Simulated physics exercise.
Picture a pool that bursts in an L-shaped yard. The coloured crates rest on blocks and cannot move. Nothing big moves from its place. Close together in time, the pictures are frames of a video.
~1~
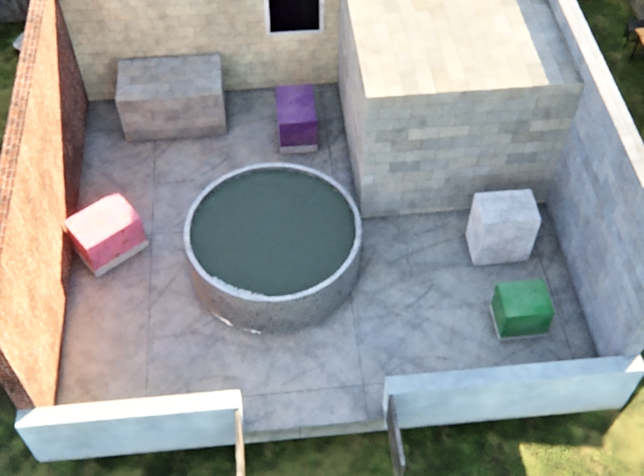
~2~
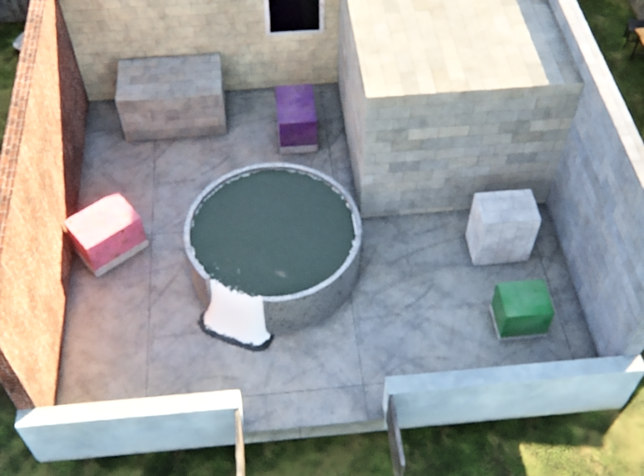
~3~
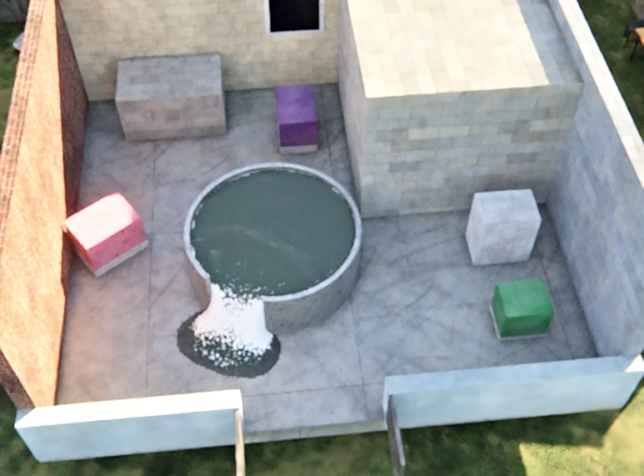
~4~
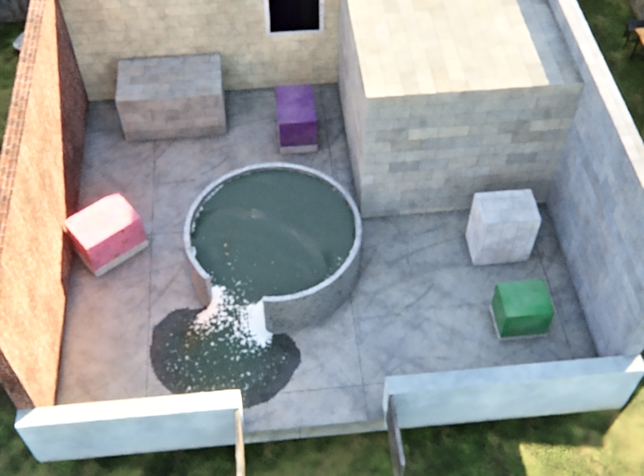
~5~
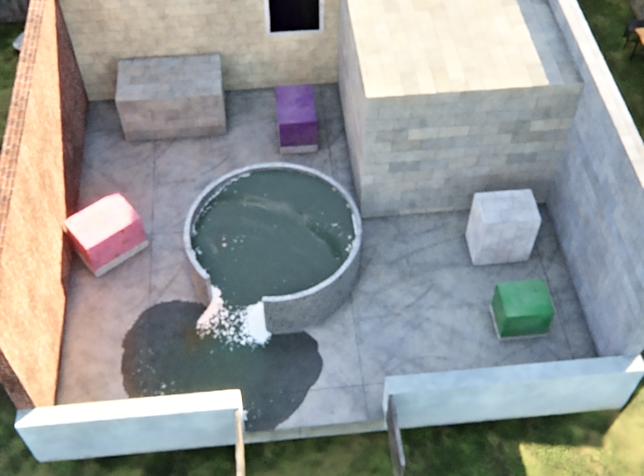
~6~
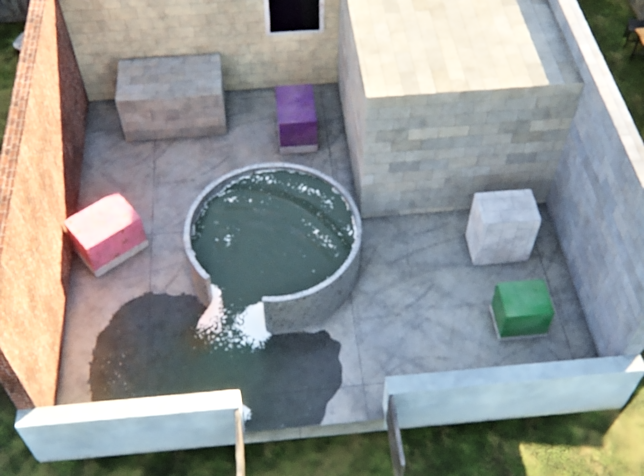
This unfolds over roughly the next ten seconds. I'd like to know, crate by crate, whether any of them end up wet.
In the end the pink crate is exposed; the green crate is protected; the purple crate is protected.
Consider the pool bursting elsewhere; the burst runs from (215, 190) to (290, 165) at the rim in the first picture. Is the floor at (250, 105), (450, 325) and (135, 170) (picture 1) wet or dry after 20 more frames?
Read off point by point, the answer is soaking, not soaked, soaking.
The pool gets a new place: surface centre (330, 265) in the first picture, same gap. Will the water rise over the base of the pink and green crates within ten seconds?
Briefly, pink crate gets flooded, while green crate stays clear.
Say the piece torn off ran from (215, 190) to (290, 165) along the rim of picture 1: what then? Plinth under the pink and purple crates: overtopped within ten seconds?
Pink crate gets drenched; purple crate gets drenched.
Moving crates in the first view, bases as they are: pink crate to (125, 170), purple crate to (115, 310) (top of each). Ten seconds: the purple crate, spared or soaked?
Result - purple crate is overtopped.
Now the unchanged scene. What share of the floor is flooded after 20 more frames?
About 35 in a hundred.
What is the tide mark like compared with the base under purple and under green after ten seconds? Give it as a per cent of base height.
Roughly 70 percent, then 60 percent.
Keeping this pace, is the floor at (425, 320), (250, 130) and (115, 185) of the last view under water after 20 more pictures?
Going through them one by one, the first is spared, the second spared and the third waterlogged.
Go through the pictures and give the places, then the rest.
The first picture shows still water in the round pool at (273, 231).
In the second picture, the front is at (264, 344), out from the gap at (237, 312).
In the third picture, the front is at (185, 344), out from the gap at (237, 314).
In the fourth picture, water pours out at (237, 315) and has run to a hidden place.
In the fifth picture, the front is at a hidden place, out from the gap at (237, 314).
In the sixth picture, water pours out at (237, 314) and has run to a hidden place.
A moment on, water covers 20 % of the floor; the pink crate not reached, the green crate not reached, the purple crate not reached.
Next, water covers 20 % of the floor; the pink crate water round its plinth, the green crate not reached, the purple crate not reached.
Then, water covers 35 % of the floor; the pink crate water round its plinth, the green crate not reached, the purple crate water round its plinth.
Later, water covers 60 % of the floor; the pink crate water round its plinth, the green crate not reached, the purple crate water round its plinth.
In the end, water covers 85 % of the floor; the pink crate was topped, the green crate stayed above the water, the purple crate stayed above the water.
